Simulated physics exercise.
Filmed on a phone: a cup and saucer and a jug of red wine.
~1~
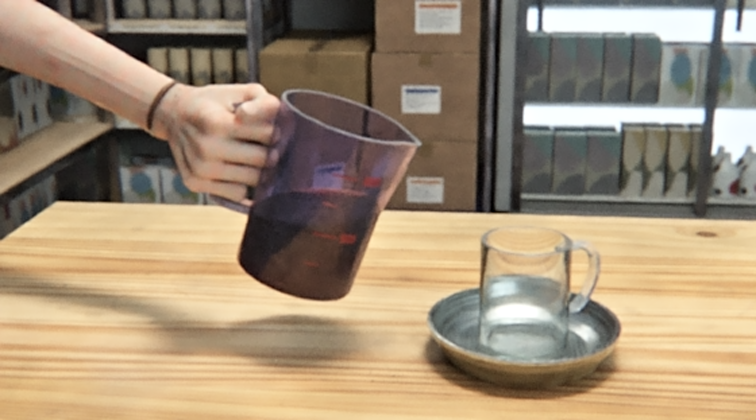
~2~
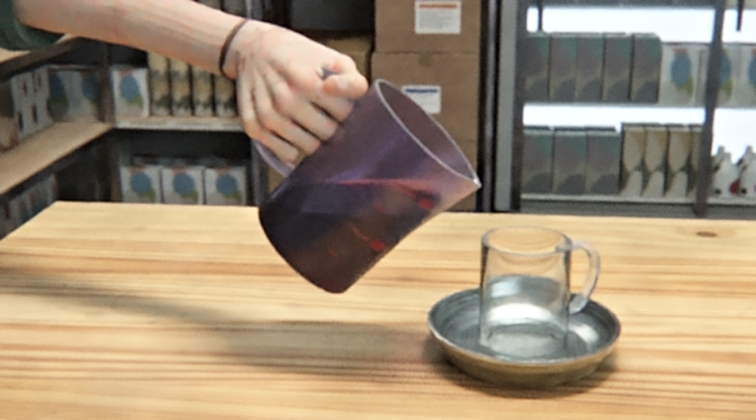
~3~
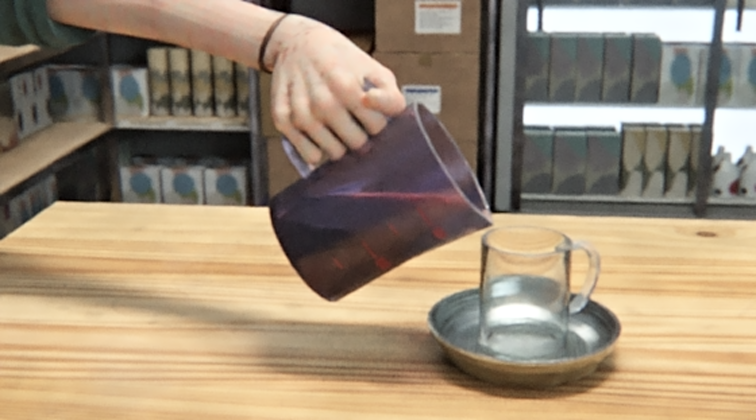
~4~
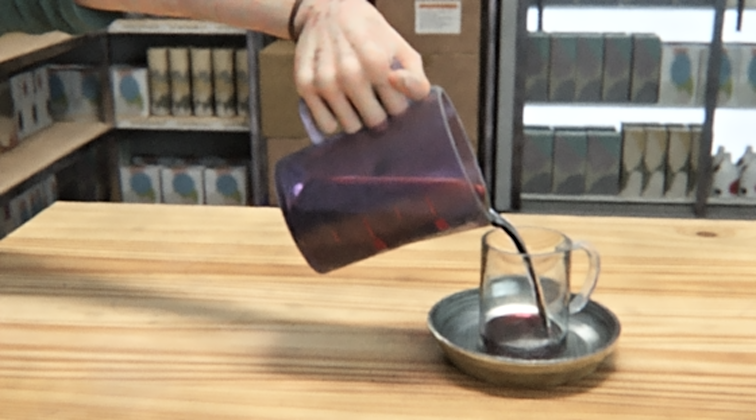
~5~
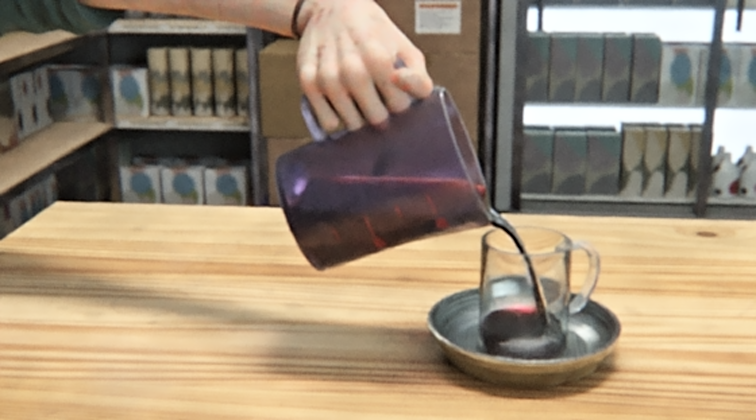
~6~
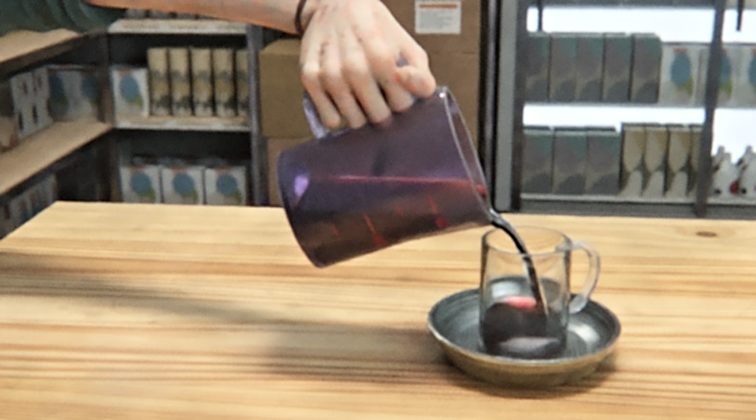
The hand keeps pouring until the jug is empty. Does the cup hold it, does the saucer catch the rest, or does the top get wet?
In the end it gets as far as the saucer.
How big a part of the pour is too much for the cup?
About 25 per cent.
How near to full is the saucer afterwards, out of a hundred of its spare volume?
I make it 50 per cent.
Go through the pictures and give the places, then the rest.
In the first frame, a hand has the jug; jug (321, 193) about a third full; cup (525, 290) empty; saucer (526, 367) dry.
In the second frame, the jug is tipped; jug (366, 187) tipped 45° with all of its load; cup (525, 290) empty.
In the third frame, the jug is tipped; jug (380, 203) tipped 55° with all of its load; cup (525, 290) empty.
In the fourth frame, the stream is running; jug (386, 183) tipped 65° with nearly all of its load; cup nearly empty, surface at (523, 330).
In the fifth frame, the stream is running; jug (387, 182) tipped 70° with nearly all of its load; cup (525, 290) nearly empty.
In the sixth frame, the stream is running; jug (387, 180) tipped 70° with nearly all of its load; cup about a quarter full, surface at (523, 317); saucer (526, 367) dry.
Shortly, the cup is about three quarters full; the saucer is dry.
Then, the cup is full to the brim; the saucer is wet, with room to spare.
At the finish, the cup is full to the brim; the saucer is wet, with room to spare.
